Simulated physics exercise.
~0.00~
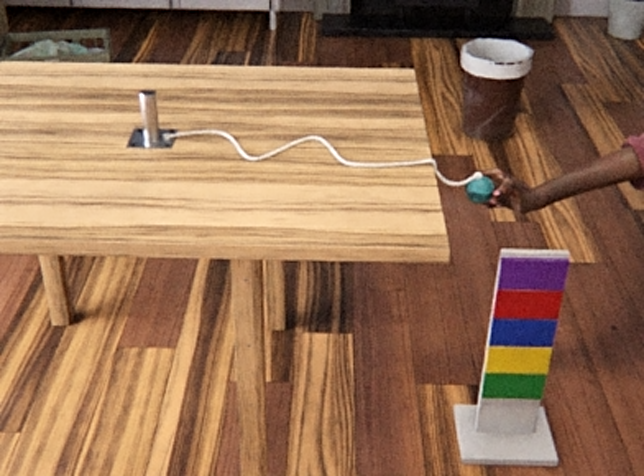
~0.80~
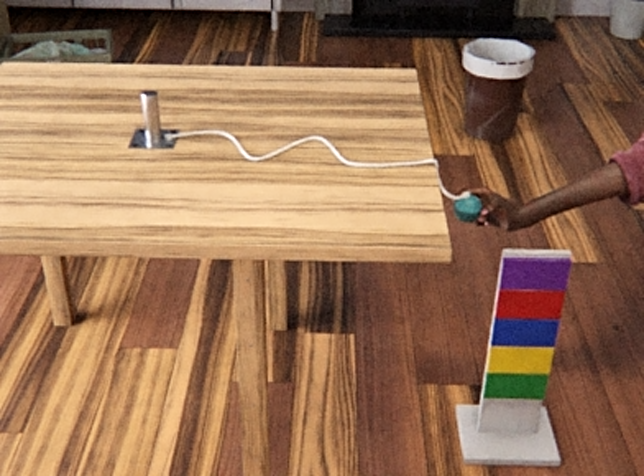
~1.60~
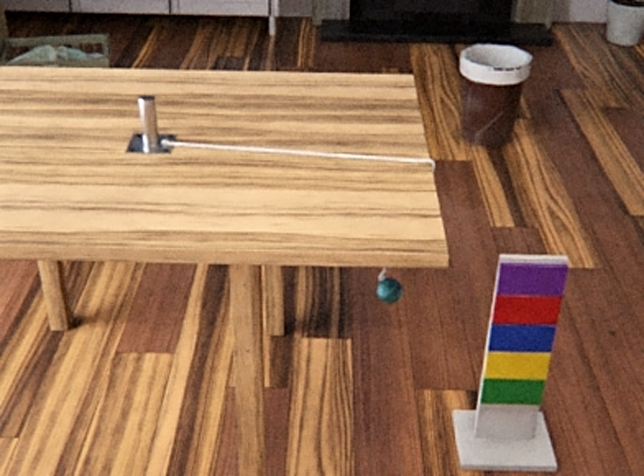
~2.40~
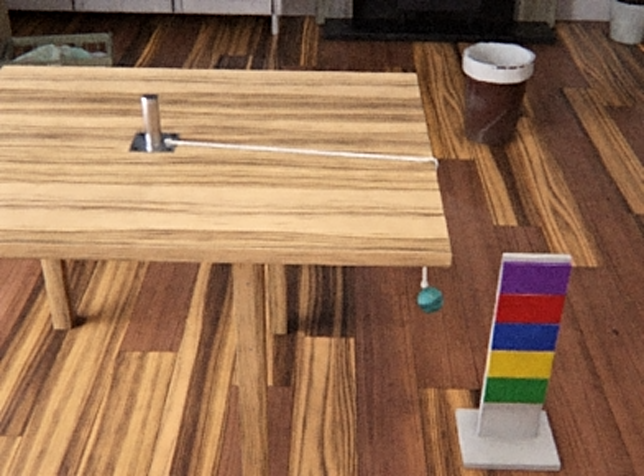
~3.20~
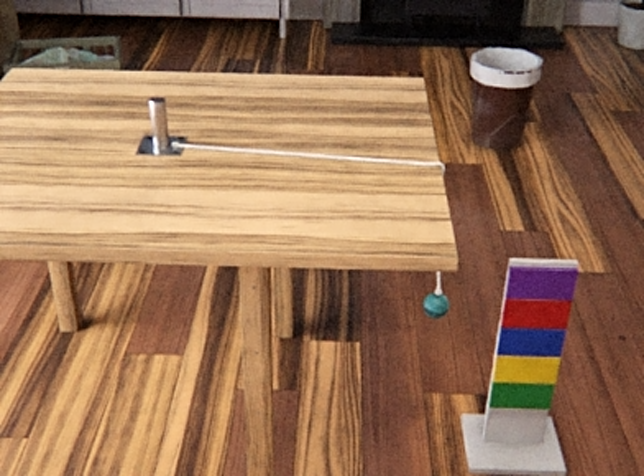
At the start, a hand at the right holds a turquoise ball just past the edge of a wooden table, with a slack white cord running in loose waves back to a metal post. A small stand with purple, red, blue, yellow and green bands stands nearby on the floor. The hand lowers the ball slightly to the left, then lets go and moves out of view. The ball drops and swings left below the tabletop as the cord pulls straight. It swings back to the right, then hangs nearly still, its middle level with the red band.
